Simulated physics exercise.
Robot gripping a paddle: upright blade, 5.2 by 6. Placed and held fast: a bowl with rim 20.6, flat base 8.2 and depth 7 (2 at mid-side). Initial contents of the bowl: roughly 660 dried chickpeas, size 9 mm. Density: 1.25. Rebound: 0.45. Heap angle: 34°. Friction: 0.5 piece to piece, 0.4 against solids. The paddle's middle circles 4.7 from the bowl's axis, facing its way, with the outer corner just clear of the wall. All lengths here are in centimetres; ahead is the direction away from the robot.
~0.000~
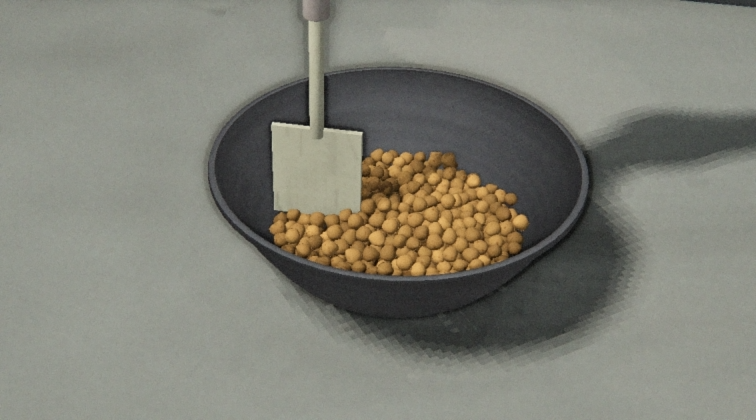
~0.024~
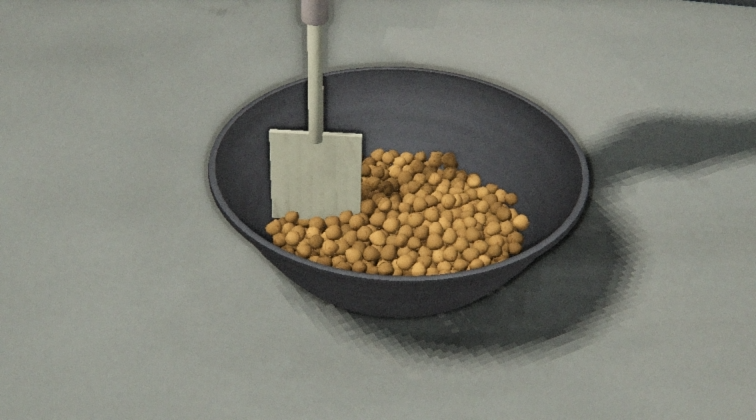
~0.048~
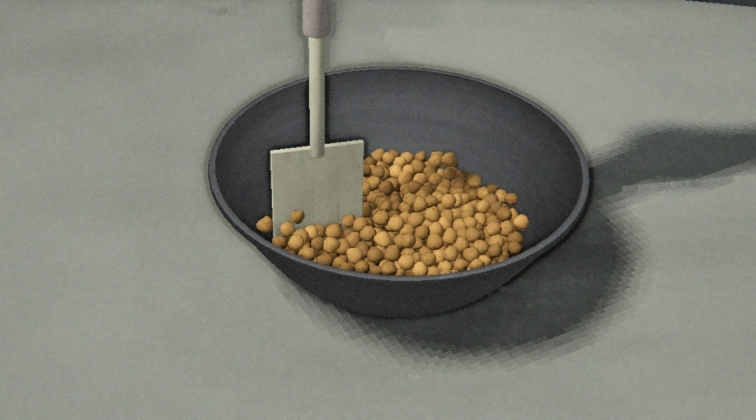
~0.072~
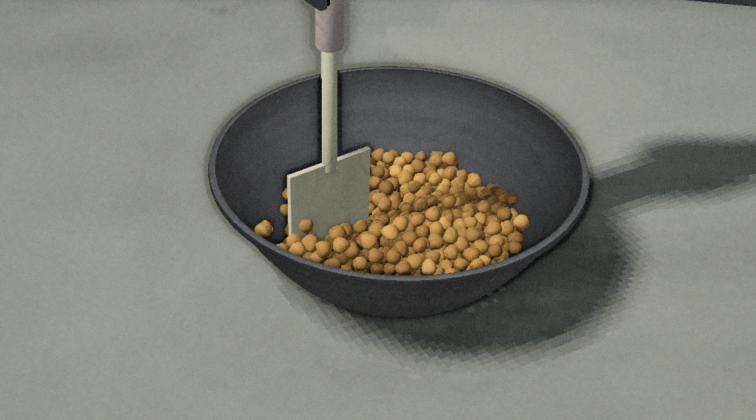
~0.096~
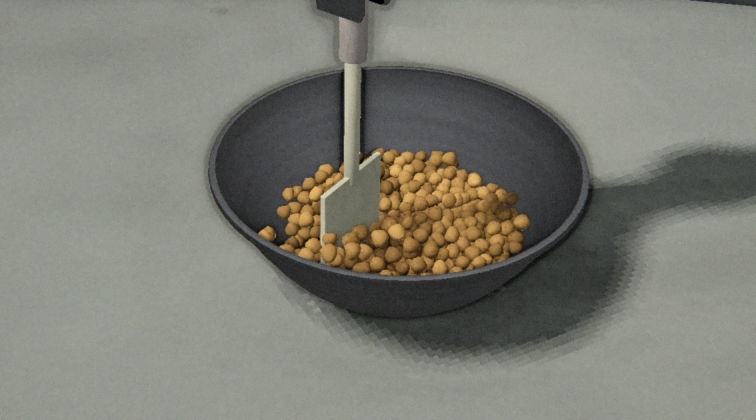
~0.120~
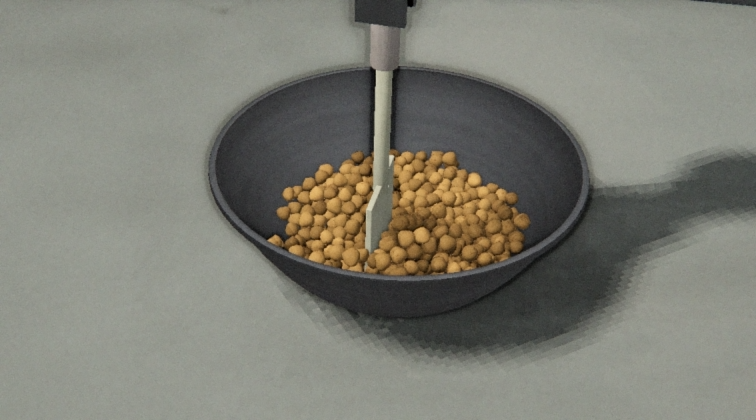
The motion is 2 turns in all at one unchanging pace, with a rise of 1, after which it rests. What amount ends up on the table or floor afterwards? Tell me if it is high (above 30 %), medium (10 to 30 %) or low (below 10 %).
It is medium, 10 to 30 %.
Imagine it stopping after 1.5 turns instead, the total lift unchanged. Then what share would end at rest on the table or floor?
10 %.
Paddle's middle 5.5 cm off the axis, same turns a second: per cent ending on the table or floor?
Around 0 in a hundred, in that case.
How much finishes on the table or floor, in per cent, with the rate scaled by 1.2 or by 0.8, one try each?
20 % and 5 %.
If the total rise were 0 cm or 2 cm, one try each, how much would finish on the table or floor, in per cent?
Trial one: Roughly 25 %; trial two: Roughly 10 %.
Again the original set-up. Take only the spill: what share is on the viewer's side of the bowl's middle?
Estimate: Some 20 in a hundred.
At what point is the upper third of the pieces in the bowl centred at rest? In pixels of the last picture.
Somewhere close to (396, 218).
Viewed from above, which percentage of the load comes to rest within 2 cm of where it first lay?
Result: Close to 40 per cent of the load.
By 0.41 s, 333° round, highest piece 11 above the table; 584 in the bowl, 33 on the table or floor, 41 in flight or on the tool.
By 0.69 s, 219° round, highest piece 8 above the table; 565 in the bowl, 92 on the table or floor, 1 in flight or on the tool.
By 1.03 s, 0° round, highest piece 5 above the table; 563 in the bowl, 95 on the table or floor.
By 1.73 s, 0° round, highest piece 5 above the table; 563 in the bowl, 95 on the table or floor.
Final count, 563 in the bowl, 95 on the table or floor. That is 14 % on the table or floor.
